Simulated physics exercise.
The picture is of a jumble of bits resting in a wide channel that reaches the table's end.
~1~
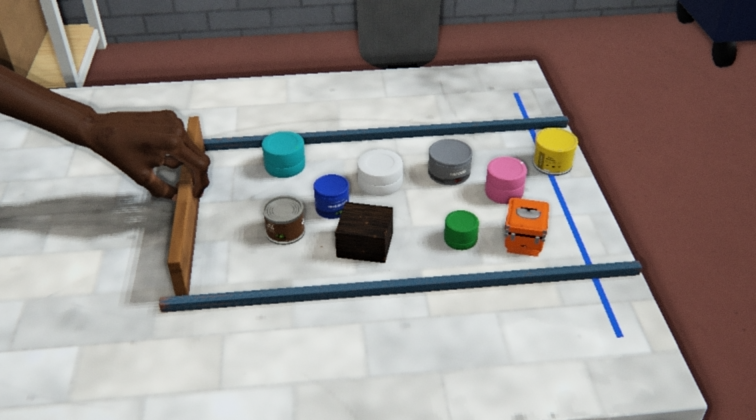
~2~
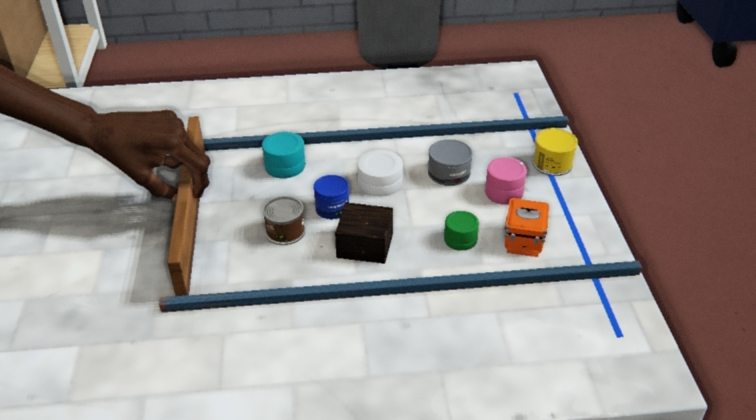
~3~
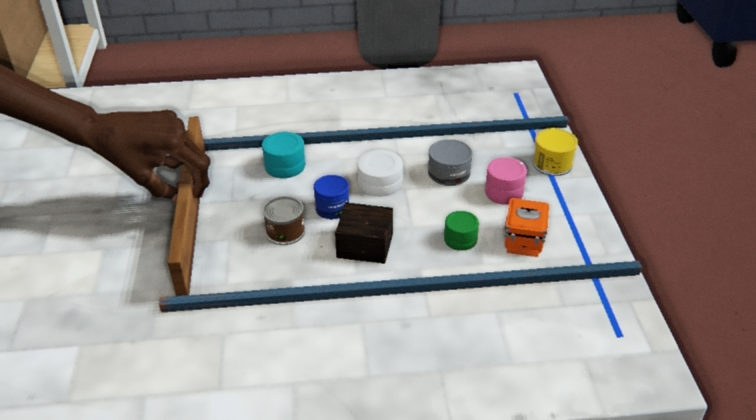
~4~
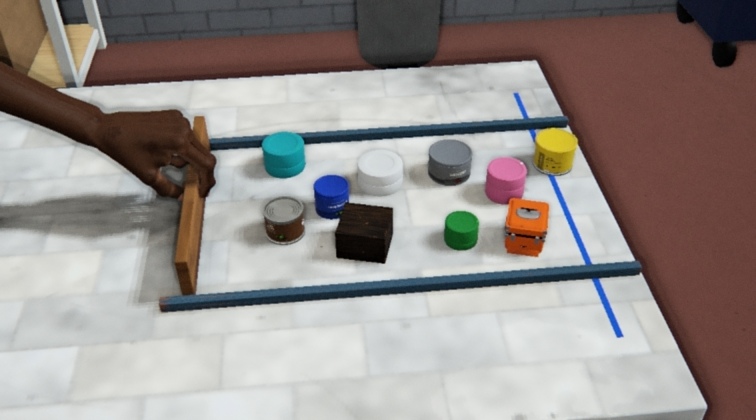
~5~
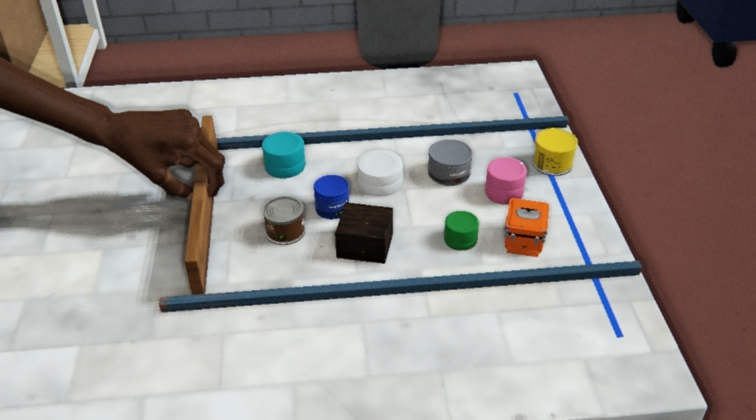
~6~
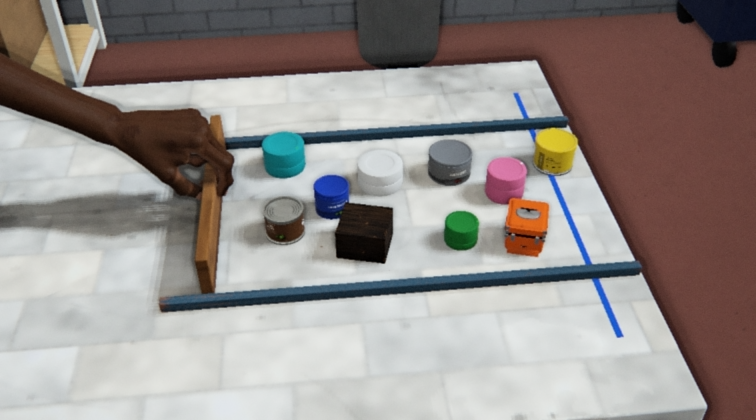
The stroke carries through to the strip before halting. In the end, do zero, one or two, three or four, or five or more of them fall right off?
Five or more of them do.
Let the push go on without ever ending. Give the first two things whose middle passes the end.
The yellow tin goes first, followed by the orange case.
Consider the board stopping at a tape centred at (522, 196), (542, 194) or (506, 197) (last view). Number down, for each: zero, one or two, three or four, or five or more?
In order: 1 or 2, just one or two, either one or two.
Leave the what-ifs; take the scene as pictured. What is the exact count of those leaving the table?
In all, 5 of them.
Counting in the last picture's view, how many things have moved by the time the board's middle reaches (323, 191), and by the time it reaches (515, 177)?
First 4, after that 10.
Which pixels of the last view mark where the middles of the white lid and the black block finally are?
The white lid comes to rest at (570, 157), and the black block comes to rest at (607, 232).
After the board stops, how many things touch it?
It touches 5.
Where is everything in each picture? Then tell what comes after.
Yellow tin (555, 152); orange case (526, 226); pink lid (506, 180); board (189, 200); tape (559, 193), in the first picture.
Orange case (526, 227); black block (365, 232), in the second picture.
Pink lid (505, 181); brown pot (284, 220), in the third picture.
Yellow tin (555, 152); turquoise lid (284, 155), in the fourth picture.
Orange case (526, 227); blue tub (332, 197), in the fifth picture.
Yellow tin (555, 152); orange case (526, 227); pink lid (505, 181); board (212, 198); tape (559, 193), in the sixth picture.
Soon after, none off yet; yellow tin at rest near (555, 152); orange case at rest near (526, 227); pink lid at rest near (505, 181).
By the end, the number that fall off is five or more; fallen, green lid, grey tub, pink lid, orange case and yellow tin.
